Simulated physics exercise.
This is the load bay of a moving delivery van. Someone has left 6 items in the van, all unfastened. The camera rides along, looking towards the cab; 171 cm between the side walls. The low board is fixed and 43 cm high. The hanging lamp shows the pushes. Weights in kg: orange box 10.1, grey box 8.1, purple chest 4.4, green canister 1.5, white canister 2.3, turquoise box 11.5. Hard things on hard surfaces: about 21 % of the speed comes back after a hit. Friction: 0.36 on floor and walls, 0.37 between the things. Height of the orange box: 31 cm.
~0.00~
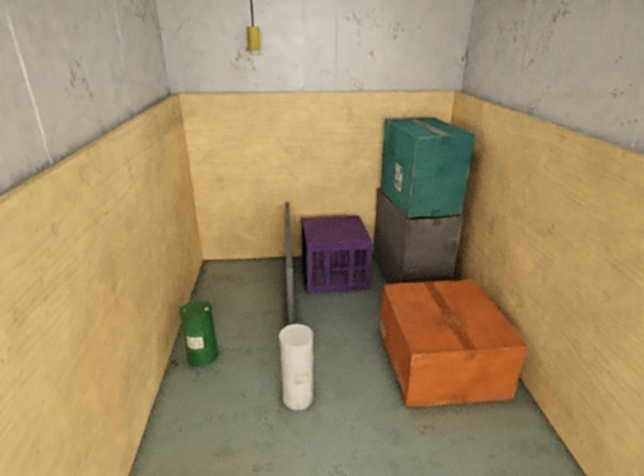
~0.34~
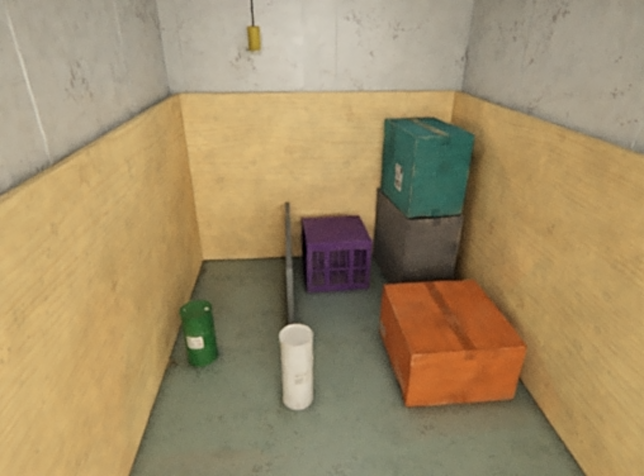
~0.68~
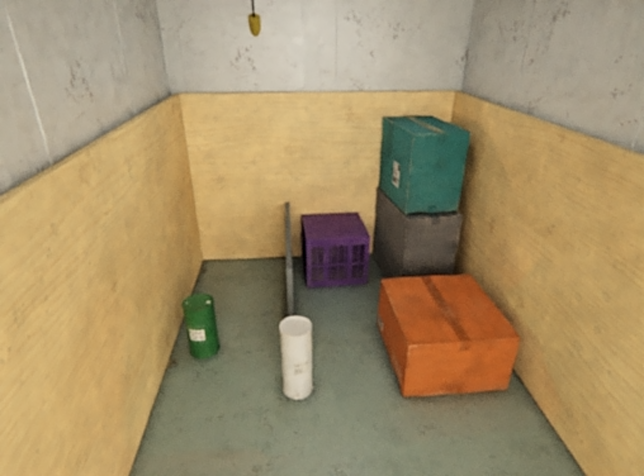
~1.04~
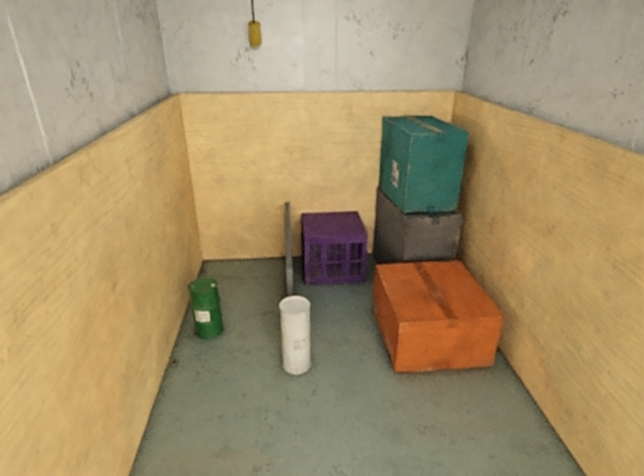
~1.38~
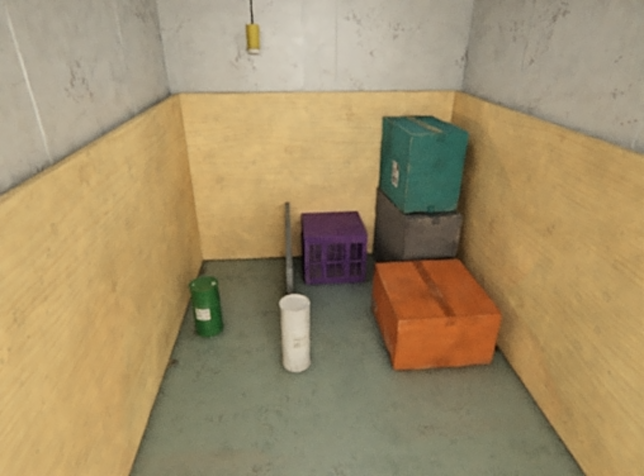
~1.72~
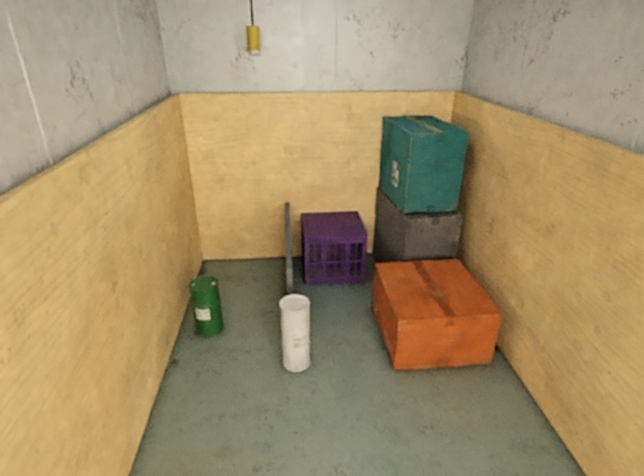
In the load bay of a van, a hanging lamp sways as the orange box and the green and white canisters slide forwards towards the cab, while the purple chest and stacked turquoise and grey boxes shift only slightly.
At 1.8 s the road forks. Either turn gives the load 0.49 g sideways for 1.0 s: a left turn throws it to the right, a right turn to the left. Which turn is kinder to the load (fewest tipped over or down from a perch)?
The load fares better going left.
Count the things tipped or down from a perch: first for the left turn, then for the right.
Turning left 0, turning right 1.
Turning left. Around 2.32 s, force 0.49 g right; orange box shifted 23 cm near (439, 309); grey box at 4° to upright near (417, 236); white canister shifted 24 cm.
Around 2.52 s, force 0.49 g right; orange box shifted 25 cm near (447, 309); grey box shifted 7 cm near (421, 237); white canister shifted 28 cm.
Around 2.72 s, force 0.16 g right; orange box shifted 25 cm near (447, 309); grey box shifted 7 cm near (422, 237); white canister shifted 38 cm.
Finally (3.4 s), not toppled but over 15 cm from the start, orange box, purple chest, green canister and white canister; the other 2 still in place (within 15 cm). Final places as that camera would see them, orange box near (447, 309), grey box near (422, 237).
Turning right instead, turquoise box tipped over or down from a perch, 1 of 6 in all.
